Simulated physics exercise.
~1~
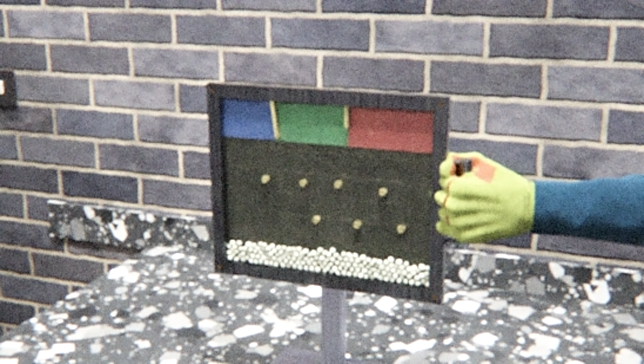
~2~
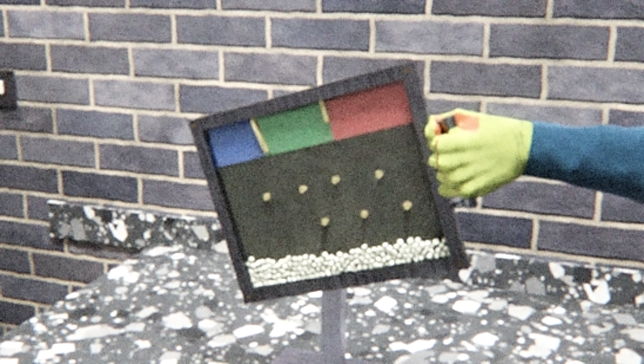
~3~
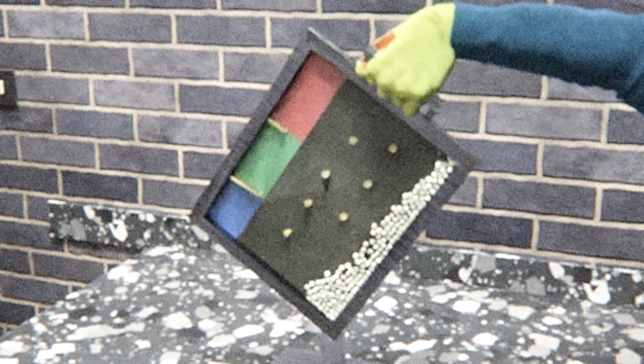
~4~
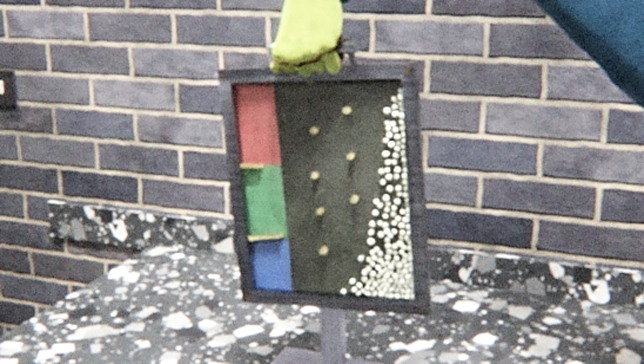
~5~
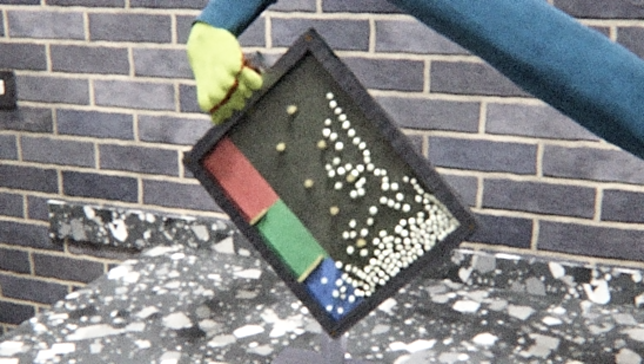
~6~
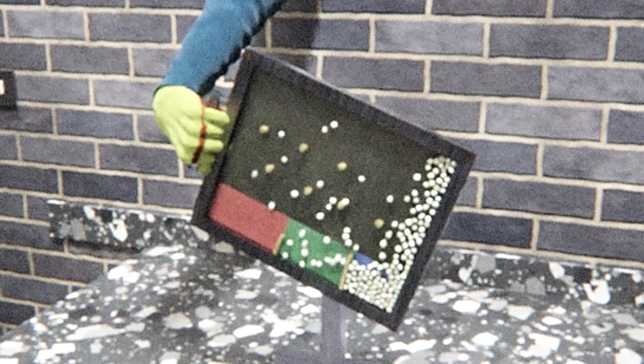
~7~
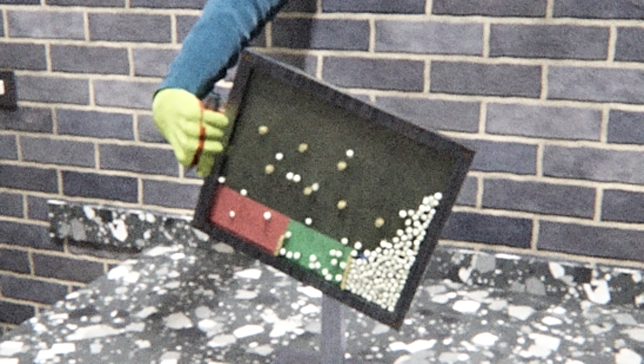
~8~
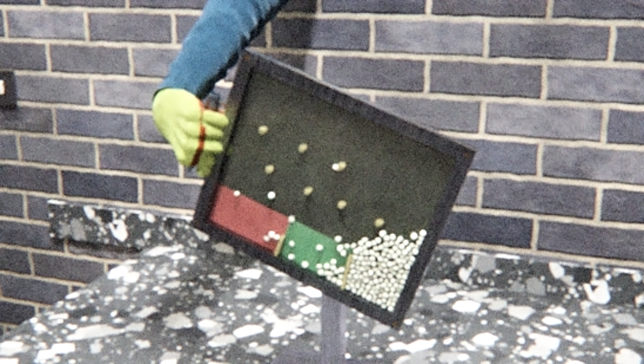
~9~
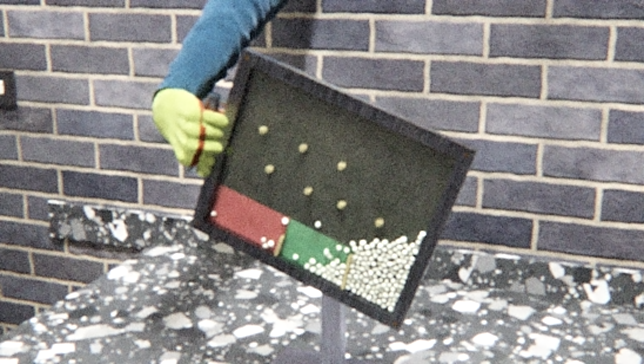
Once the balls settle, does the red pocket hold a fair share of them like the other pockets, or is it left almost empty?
The red pocket is left almost empty. The balls heap up in the blue pocket, and a smaller but fair share rests in the green one.
